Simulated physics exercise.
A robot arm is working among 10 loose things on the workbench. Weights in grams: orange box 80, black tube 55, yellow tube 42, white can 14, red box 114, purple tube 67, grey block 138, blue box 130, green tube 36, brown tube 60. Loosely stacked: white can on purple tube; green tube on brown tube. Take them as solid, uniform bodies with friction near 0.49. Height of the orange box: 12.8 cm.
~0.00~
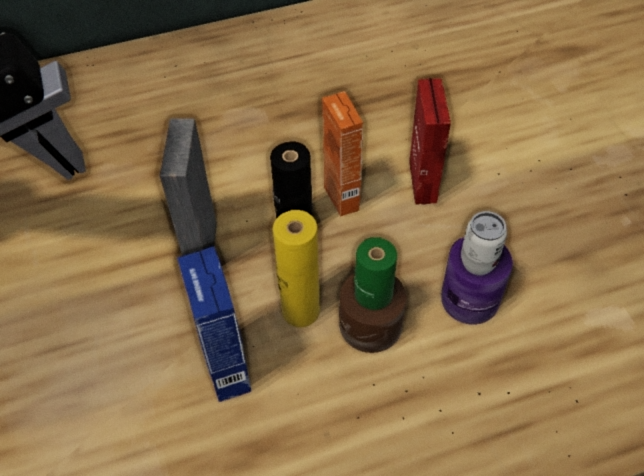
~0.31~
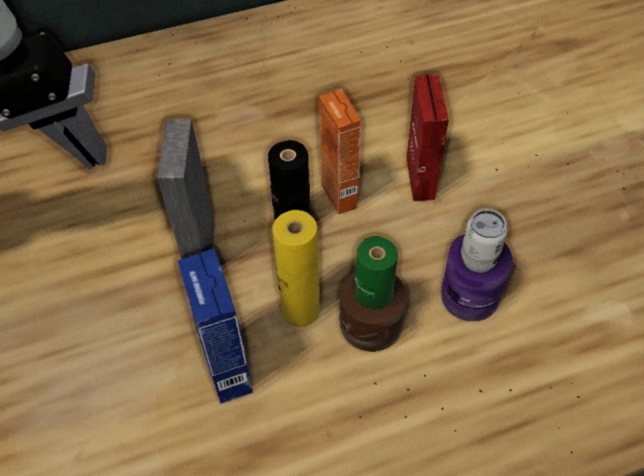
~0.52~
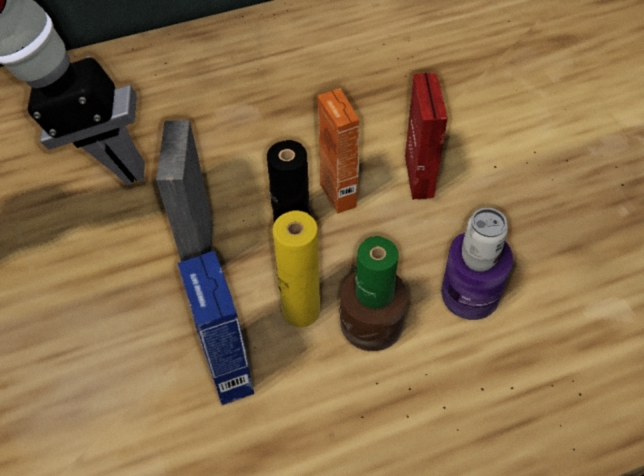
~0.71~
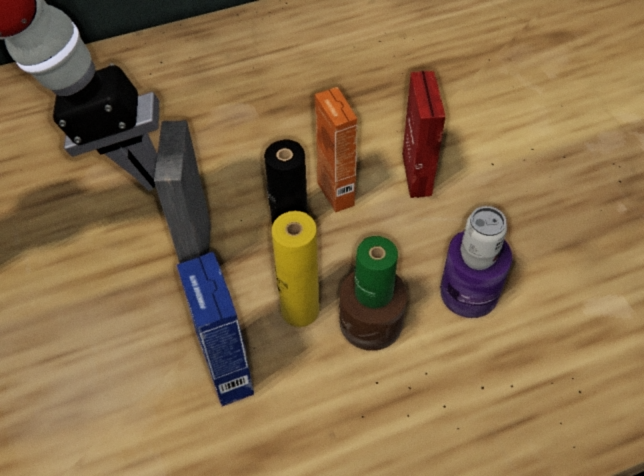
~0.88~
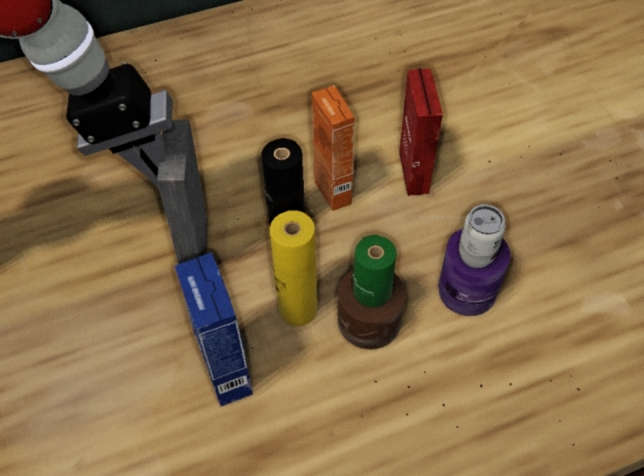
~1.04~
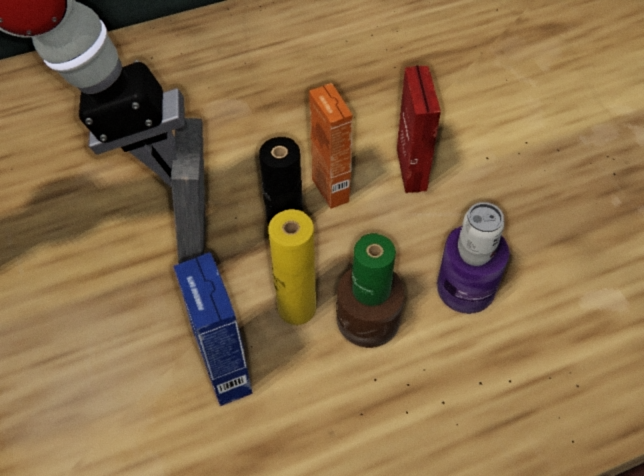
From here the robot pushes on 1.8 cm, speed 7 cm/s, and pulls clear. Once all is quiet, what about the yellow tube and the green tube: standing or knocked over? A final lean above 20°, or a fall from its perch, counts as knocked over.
The yellow tube ends upright; the green tube ends upright.
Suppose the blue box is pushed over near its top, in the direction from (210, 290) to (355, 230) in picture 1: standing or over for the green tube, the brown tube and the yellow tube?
Green tube down, brown tube standing, yellow tube over.
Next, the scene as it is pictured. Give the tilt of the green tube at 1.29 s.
About 0°.
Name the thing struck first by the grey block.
It is the black tube.
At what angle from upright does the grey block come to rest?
Some 70° off upright.
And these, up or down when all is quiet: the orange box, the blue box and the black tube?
Orange box over, blue box standing, black tube down.
After 1.29 s, leaning grey block 19°.
After 1.59 s, black tube and grey block touch at 1.37 s; orange box and black tube touch at 1.47 s; leaning grey block 51°, black tube 28°, orange box 14°.
After 2.04 s, red box and orange box touch at 1.64 s; leaning red box 90°, orange box 75°, grey block 69°.
At rest, past 20° or fallen, grey block, black tube, orange box and red box. Standing, blue box, yellow tube, brown tube, purple tube, white can and green tube.
